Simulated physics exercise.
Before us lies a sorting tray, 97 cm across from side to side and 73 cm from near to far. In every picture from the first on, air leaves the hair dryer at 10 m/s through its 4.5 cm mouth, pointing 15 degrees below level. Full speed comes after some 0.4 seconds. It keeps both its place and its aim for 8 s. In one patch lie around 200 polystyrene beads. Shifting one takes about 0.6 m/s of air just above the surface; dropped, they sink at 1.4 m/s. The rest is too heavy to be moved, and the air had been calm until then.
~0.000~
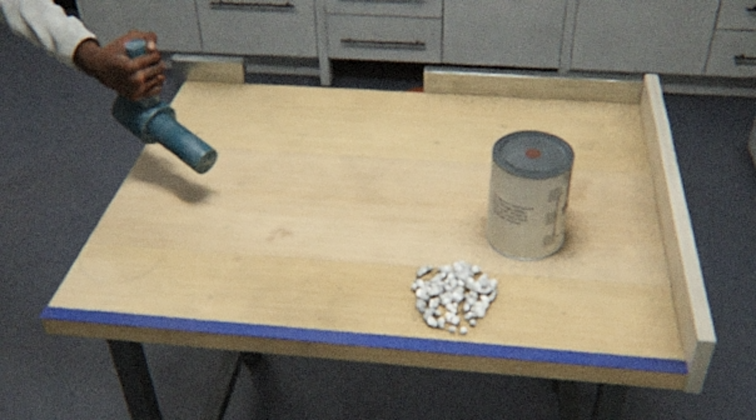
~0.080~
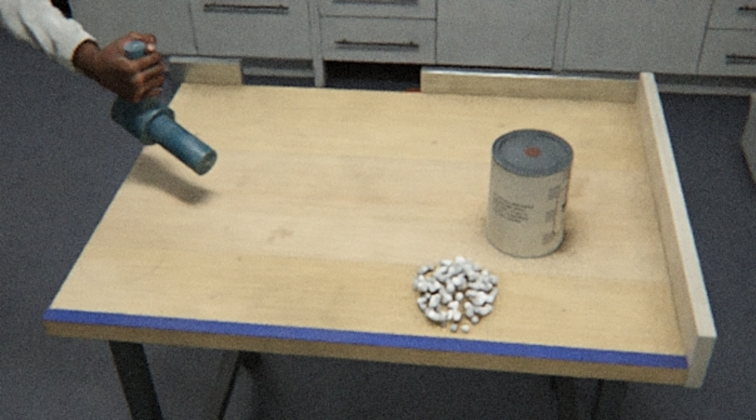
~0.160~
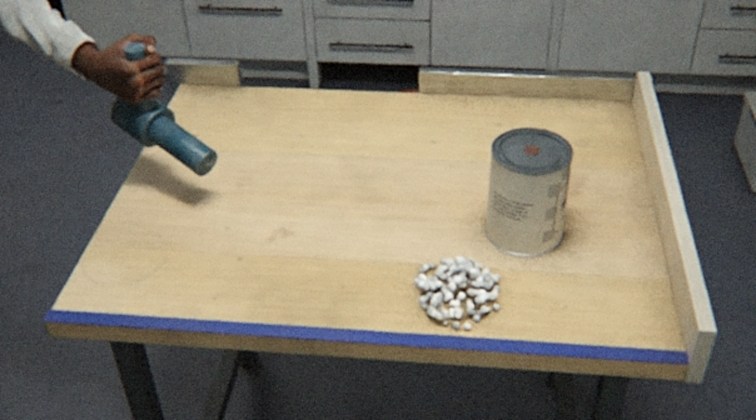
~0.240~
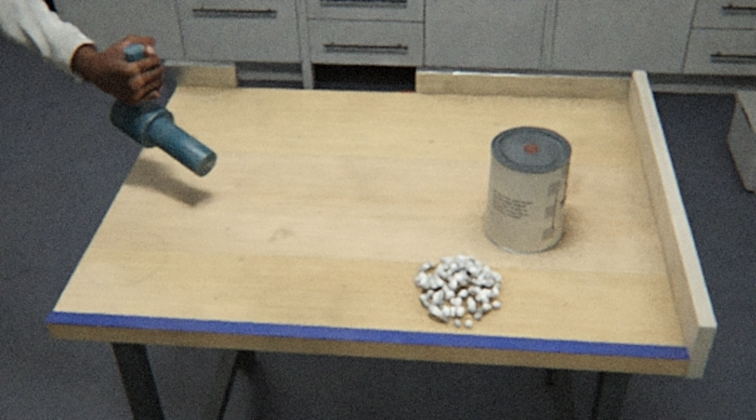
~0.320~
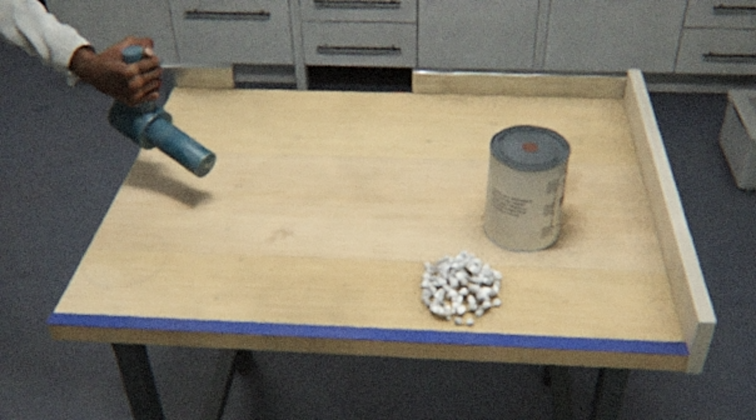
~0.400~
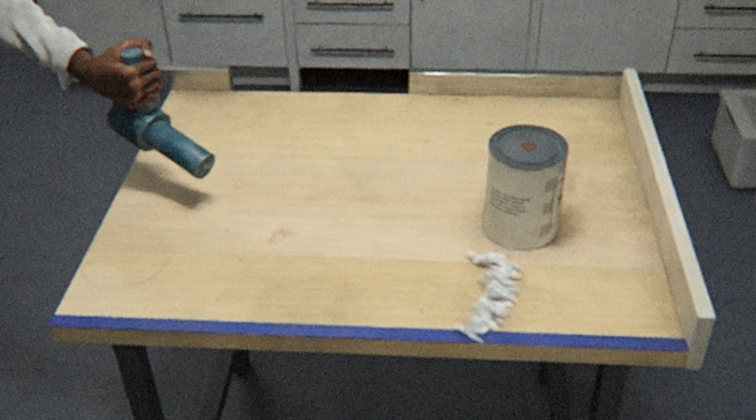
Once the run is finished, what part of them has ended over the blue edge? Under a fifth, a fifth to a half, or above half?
Most likely over fifty percent gets there.
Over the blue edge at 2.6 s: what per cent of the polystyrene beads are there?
I'd put it close to 80 per cent.
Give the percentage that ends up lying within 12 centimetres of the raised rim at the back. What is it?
Near 5 %.
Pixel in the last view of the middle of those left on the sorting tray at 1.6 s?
Their middle would be near (633, 172) in the last picture.
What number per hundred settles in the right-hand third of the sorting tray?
I'd estimate around 25 per cent.
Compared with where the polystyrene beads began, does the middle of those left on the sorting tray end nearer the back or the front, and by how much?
I'd say backward, around 40 cm.
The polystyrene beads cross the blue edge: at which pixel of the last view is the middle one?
(600, 348).
After 1.6 s, 26 % are on the move or not yet settled, 74 % are over the blue edge; the middle of those still in play is near (633, 172).
After 2.6 s, 24 % are on the move or not yet settled, 76 % are over the blue edge; the middle of those still in play is near (633, 162).
After 4.4 s, 22 % are on the move or not yet settled, 76 % are over the blue edge; the middle of those still in play is near (633, 158).
After 8.0 s, at the end, 76 % are over the blue edge; the middle of those still in play is near (629, 148).
